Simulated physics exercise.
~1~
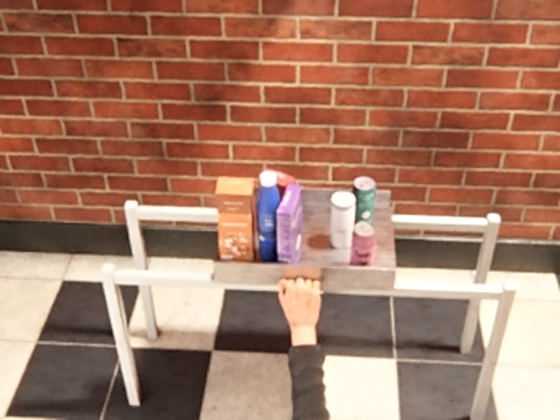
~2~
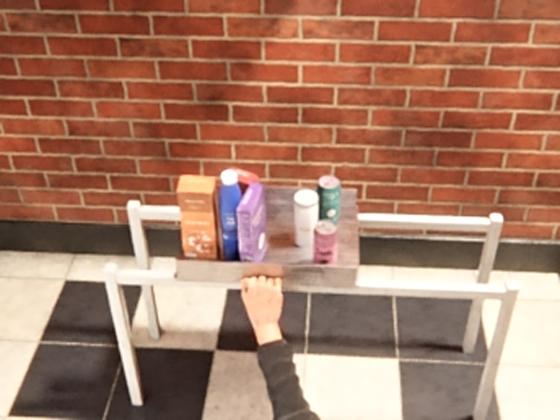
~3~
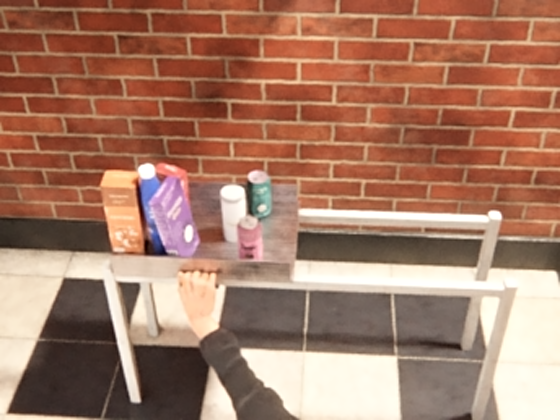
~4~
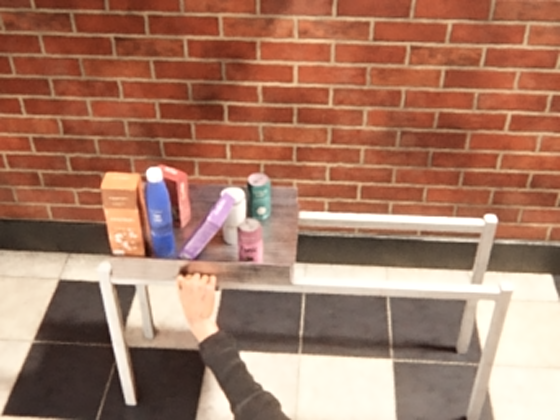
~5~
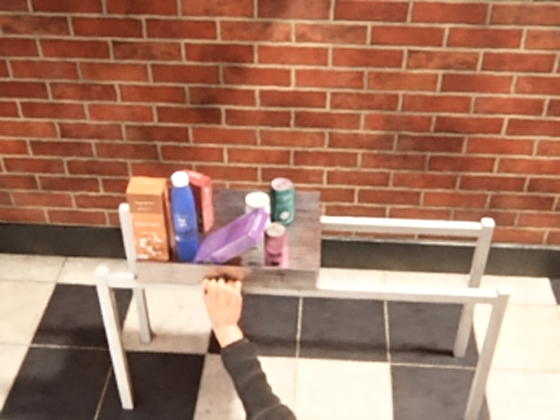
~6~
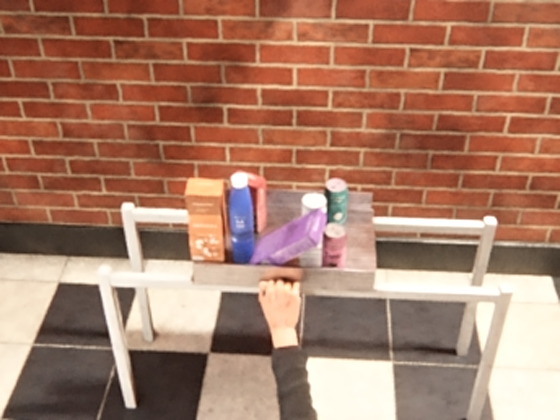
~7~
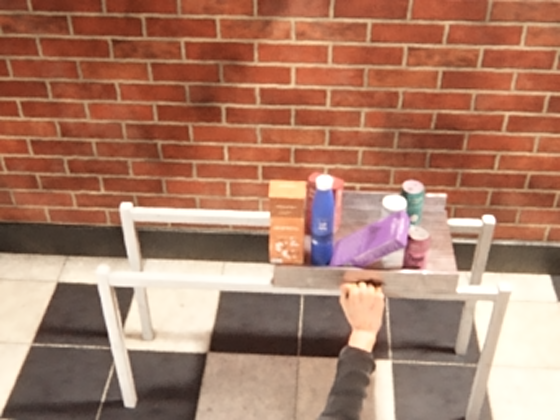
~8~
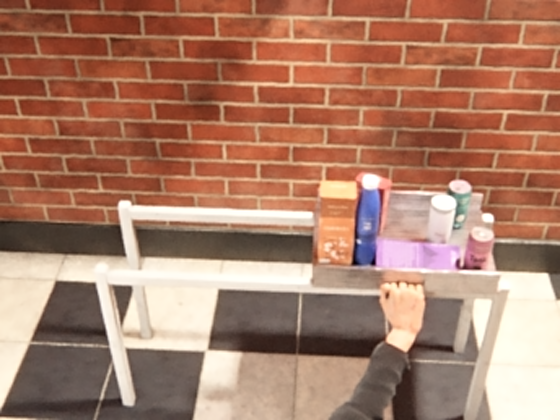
A hand slides a tray of cartons, bottles and cans left along two rails against a brick wall, and the purple packet tips over to the right against the white jar; the hand then pulls the tray to the right end, where the packet lies flat while the others stay upright.
